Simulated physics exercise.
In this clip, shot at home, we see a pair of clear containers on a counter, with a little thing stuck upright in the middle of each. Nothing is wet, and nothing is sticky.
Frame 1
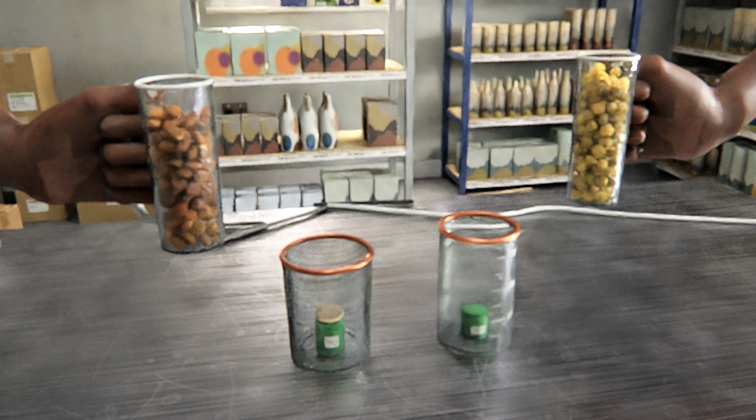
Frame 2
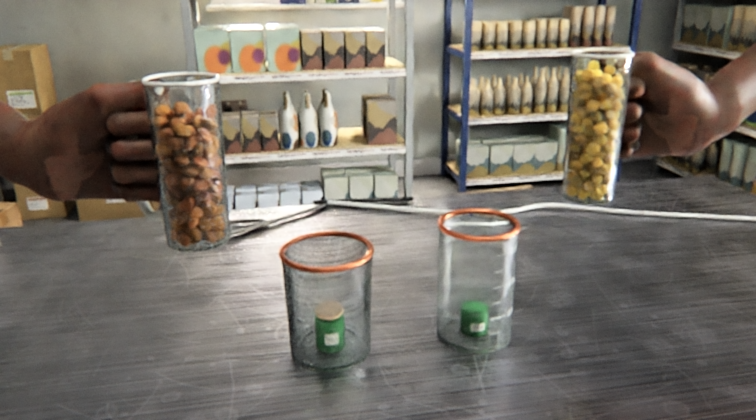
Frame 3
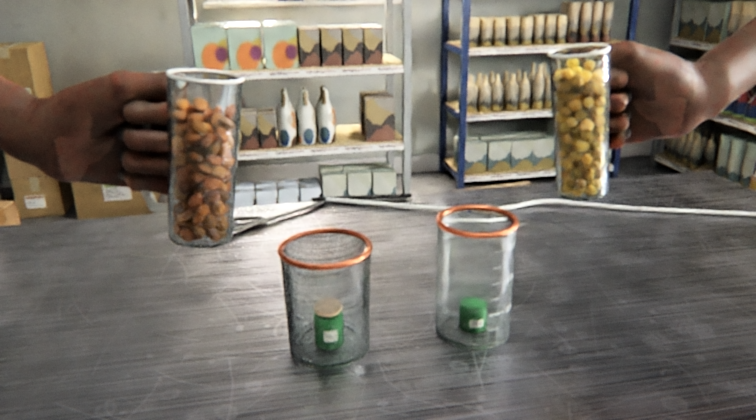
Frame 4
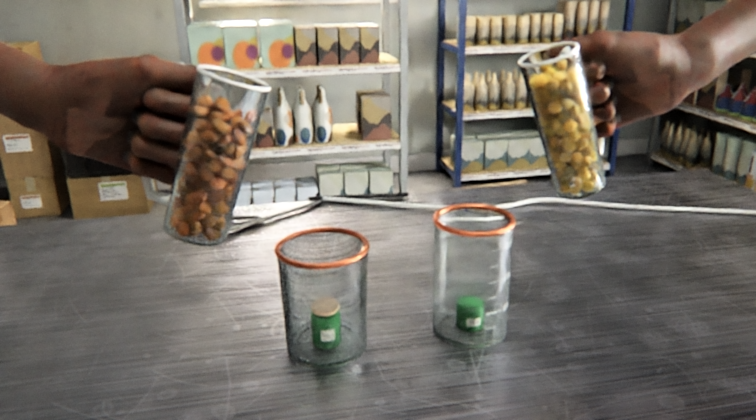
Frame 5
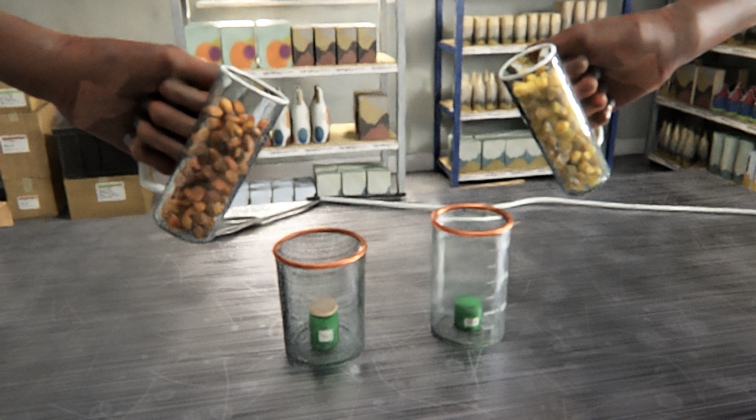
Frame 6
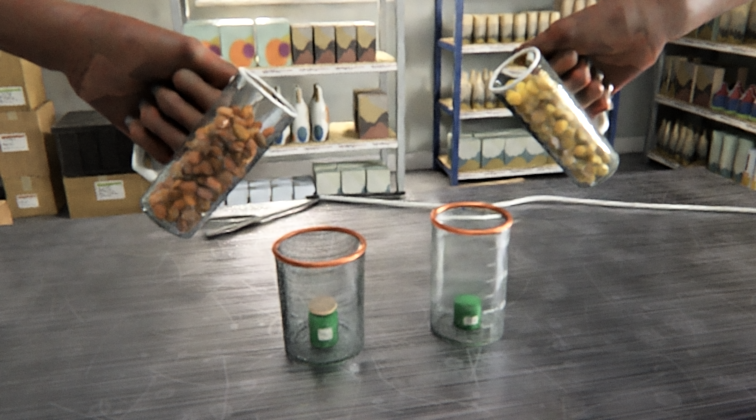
Two hands holding clear cups, one of brown kibble and one of yellow puffed balls, tilted them inward above two orange-rimmed glass containers, each with a small green canister inside.
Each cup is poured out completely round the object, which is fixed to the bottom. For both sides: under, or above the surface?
In the end the left object is swallowed up, and the right object is swallowed up.
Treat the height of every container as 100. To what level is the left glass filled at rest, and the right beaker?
I get 60 % for the left and 50 % for the right.
Then, 0.55 s after the last picture, left glass empty, all of its cupful still in the cup; right beaker empty, all of its cupful still in the cup.
Then, 1.03 s after the last picture, left glass nearly empty, most of its cupful still in the cup; right beaker nearly empty, most of its cupful still in the cup.
Then, 1.44 s after the last picture, left glass half full, none of its cupful still in the cup; right beaker a third full, none of its cupful still in the cup, one piece on the counter.
At rest, left glass two thirds full (surface near (321, 283)), nothing beside it; right beaker half full (surface near (469, 272)), one piece on the counter; the left thing is covered; the right thing is covered.
